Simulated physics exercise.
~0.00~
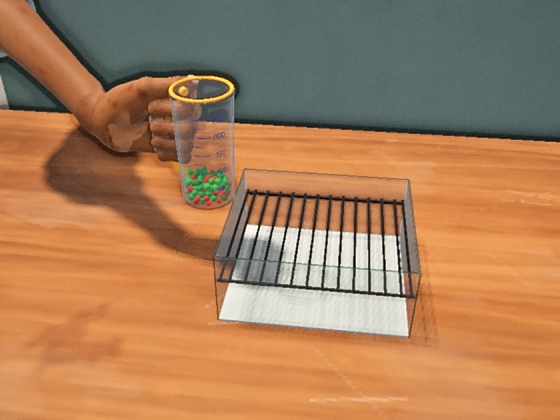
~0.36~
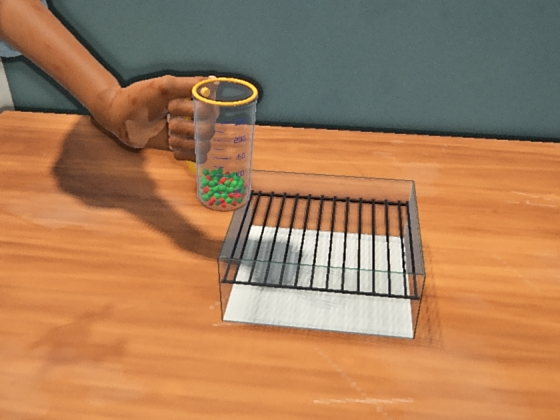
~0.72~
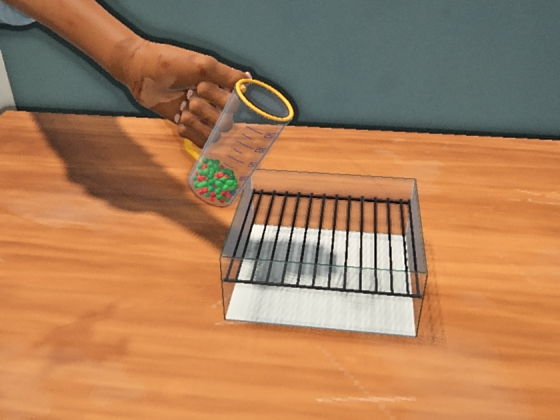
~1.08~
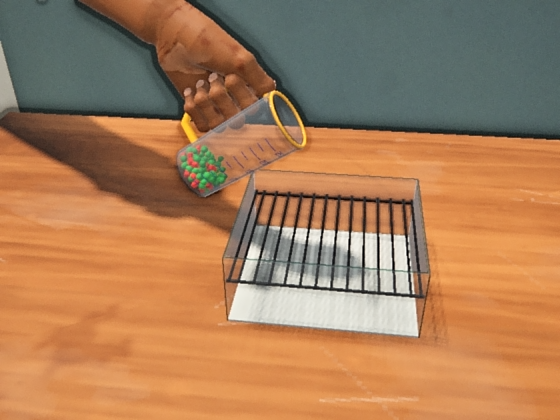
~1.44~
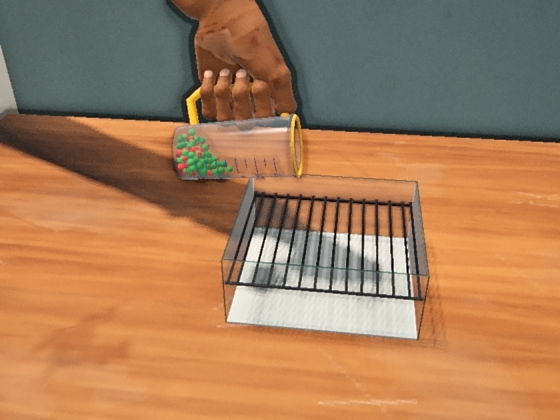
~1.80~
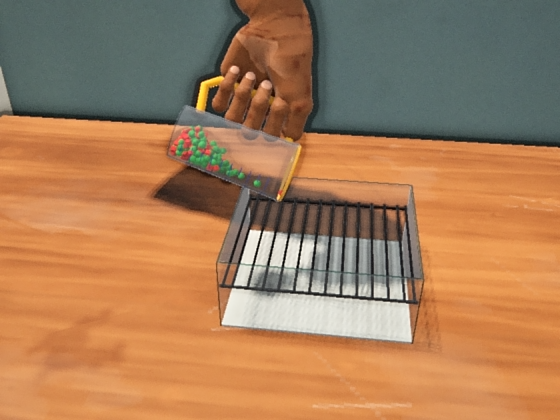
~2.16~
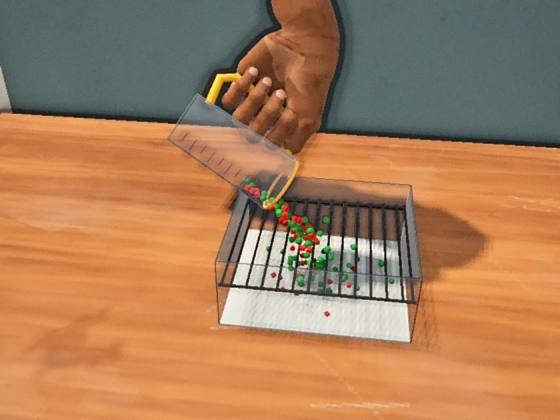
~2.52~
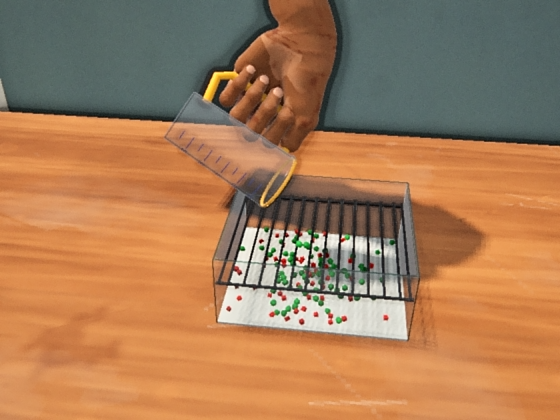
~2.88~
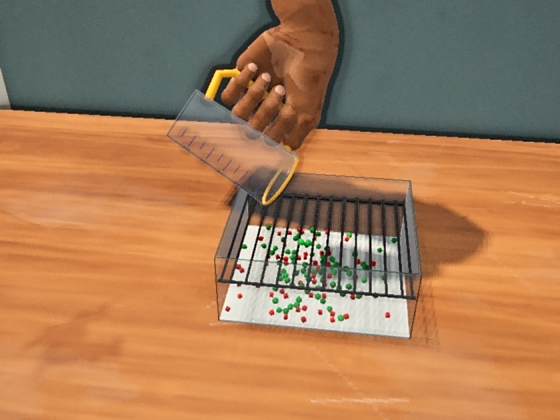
A hand lifted a clear cup of green and red bits, tipped it over a clear box with a wire rack across it, and poured them all out, and nearly all of both colours dropped between the wires onto the white bottom.
